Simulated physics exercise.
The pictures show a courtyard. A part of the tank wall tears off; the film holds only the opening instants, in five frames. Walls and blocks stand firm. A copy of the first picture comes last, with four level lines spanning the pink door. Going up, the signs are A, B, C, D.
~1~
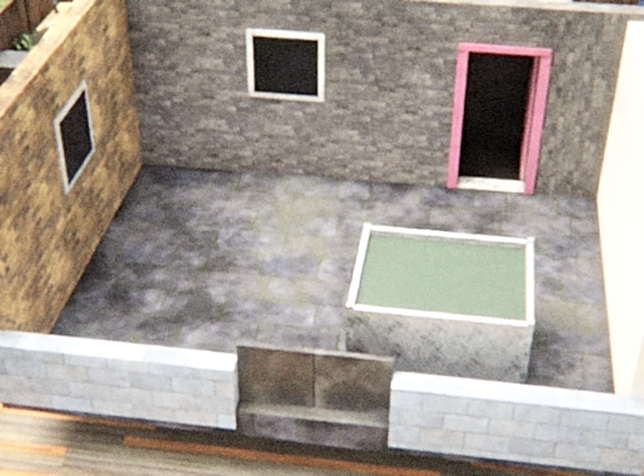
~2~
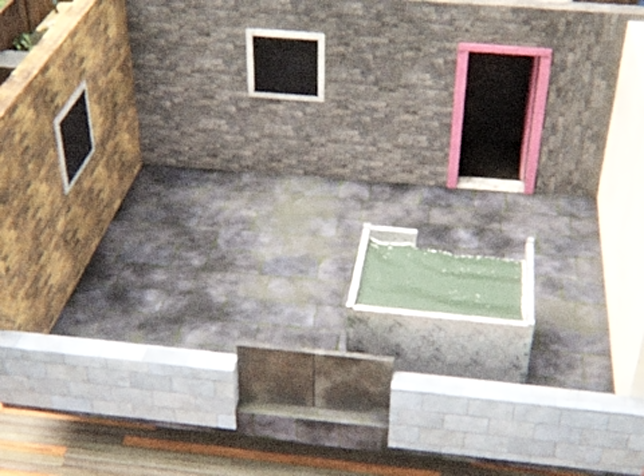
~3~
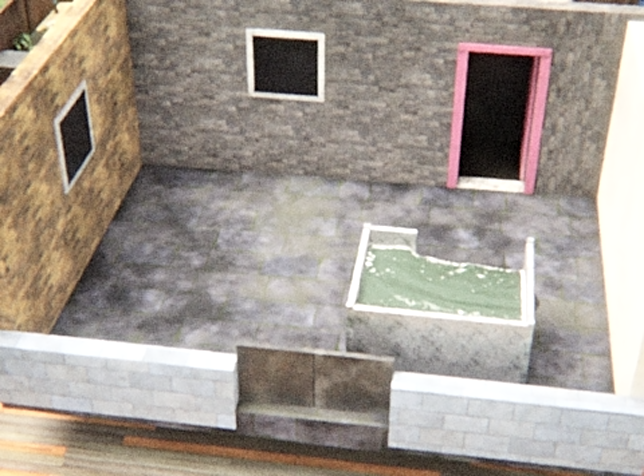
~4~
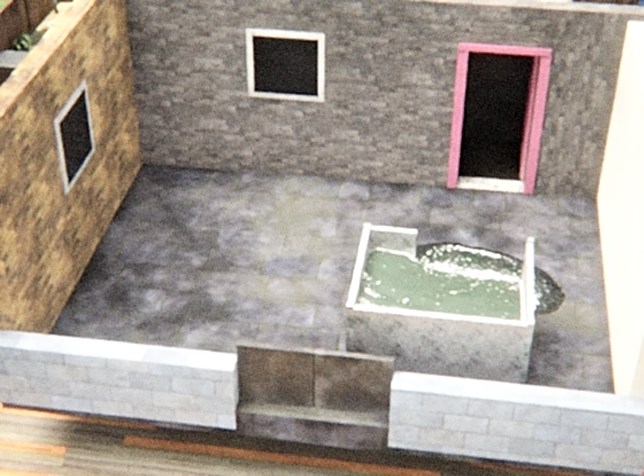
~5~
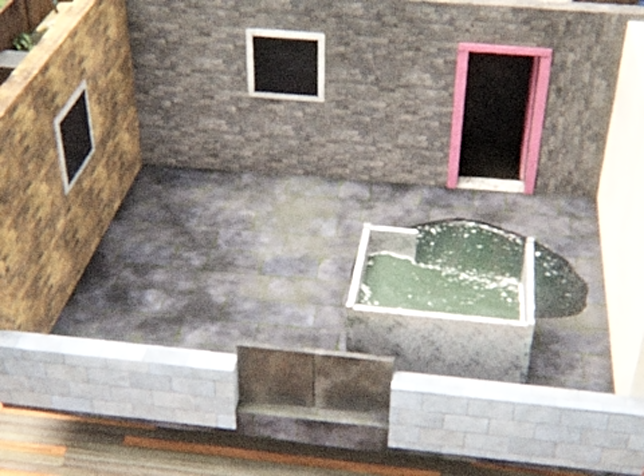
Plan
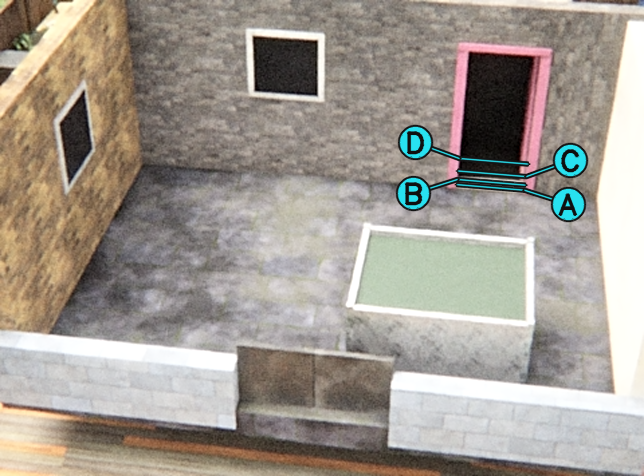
In a walled courtyard, green water pours from a tank's back and spreads across the ground.
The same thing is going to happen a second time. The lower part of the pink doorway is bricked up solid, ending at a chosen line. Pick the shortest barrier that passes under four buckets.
D is the one.
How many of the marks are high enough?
One of the four.
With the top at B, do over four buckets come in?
Yes, that goes wrong.
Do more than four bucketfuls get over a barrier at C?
Yes, that goes wrong.
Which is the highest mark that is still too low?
The answer is C.
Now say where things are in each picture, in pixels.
Water in the tank at rest, its middle at (443, 279); foot of the pink doorway at (490, 190); shut gate at (315, 359), in the first picture.
Water covers 1 % of the ground, its front hidden from here, in the second picture.
Water covers 4 % of the ground, its front hidden from here, in the third picture.
Water covers 9 % of the ground, its front hidden from here, in the fourth picture.
Front seen at (449, 221), 15 % of the ground wet, in the fifth picture.
On the marked copy, A at (490, 187); B at (491, 182); C at (492, 173); D at (493, 161); from the bottom up A, B, C, D.
With A, dozens of bucketfuls pour in.
With B, dozens of bucketfuls pour in.
With C, about 15 bucketfuls get in.
With D, a splash gets over, under a bucket.
